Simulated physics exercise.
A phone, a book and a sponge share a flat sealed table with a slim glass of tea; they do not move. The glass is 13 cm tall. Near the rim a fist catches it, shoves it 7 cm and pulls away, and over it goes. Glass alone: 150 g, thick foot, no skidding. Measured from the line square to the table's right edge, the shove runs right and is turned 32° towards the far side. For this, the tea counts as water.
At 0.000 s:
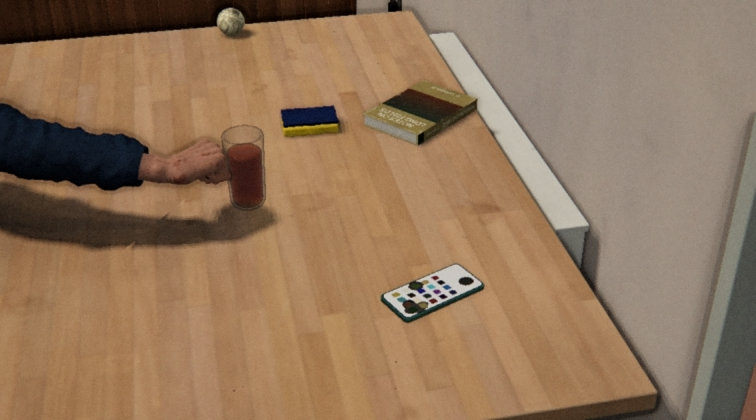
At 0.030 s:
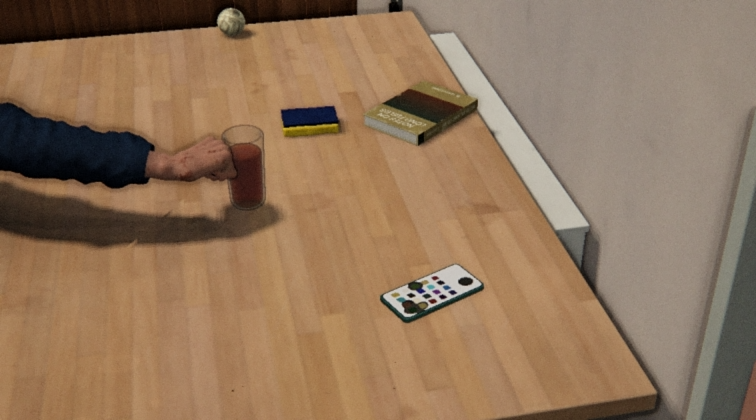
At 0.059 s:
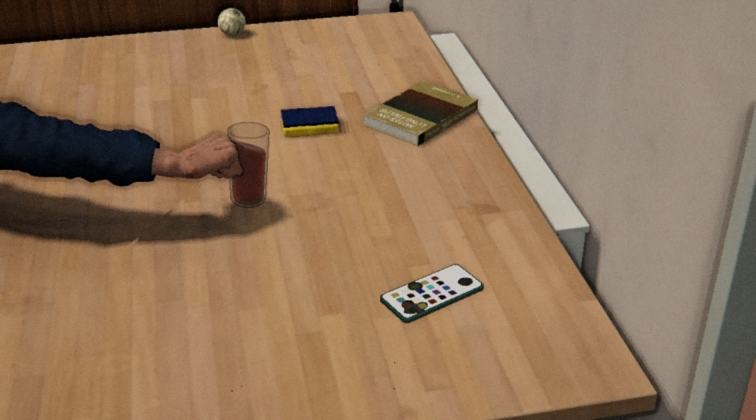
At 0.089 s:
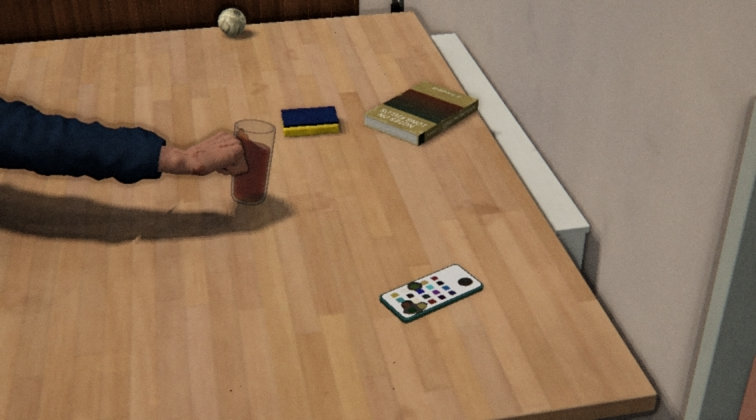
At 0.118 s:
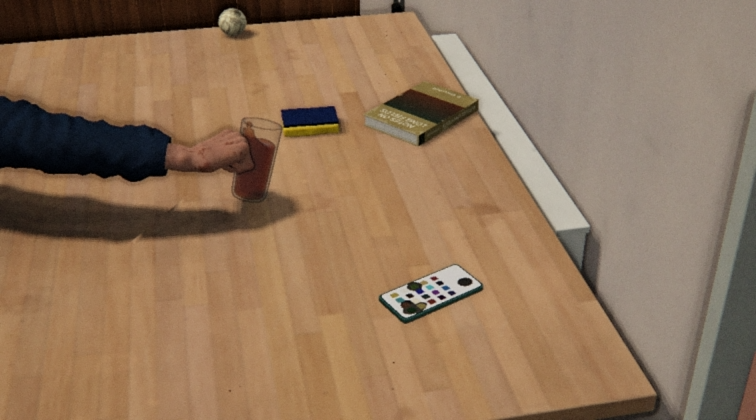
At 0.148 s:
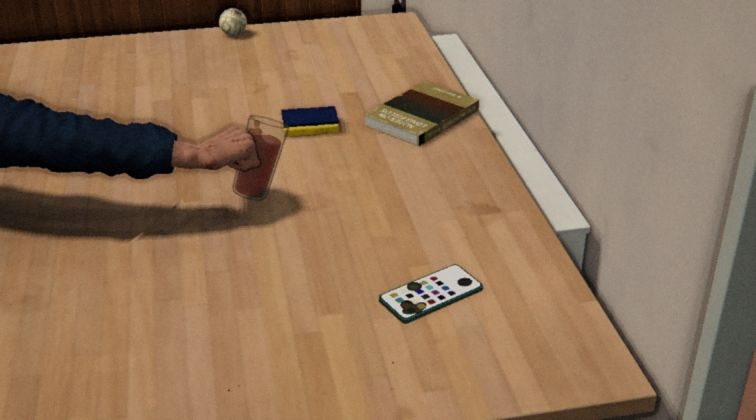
A hand in a dark blue sleeve pushes the upper part of a glass of red drink, tilting it steadily to the right on a wooden table, while a phone, a book, a sponge and a ball stay still.
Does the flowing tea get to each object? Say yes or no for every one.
Phone - no, it stays dry. Book - yes, it gets wet. Sponge - yes, it gets wet.
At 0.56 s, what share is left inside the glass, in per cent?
Pretty close to 36 %, I reckon.
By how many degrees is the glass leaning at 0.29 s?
It leans roughly 70° from upright.
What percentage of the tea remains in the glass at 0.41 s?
I'd go with close to 64 %.
By 0.29 s the tilt is 70° and 99 per cent is in the glass, 0 has run off the table; wet so far, nothing.
By 0.41 s the tilt is 88° and 64 per cent is in the glass, 0 has run off the table; wet so far, nothing.
By 0.56 s the tilt is 88° and 35 per cent is in the glass, 0 has run off the table; wet so far, book, sponge.
By 0.80 s the tilt is 88° and 19 per cent is in the glass, 1 has run off the table; wet so far, book, sponge.
At rest 7 per cent is in the glass, 9 has run off the table; wet so far, book, sponge.
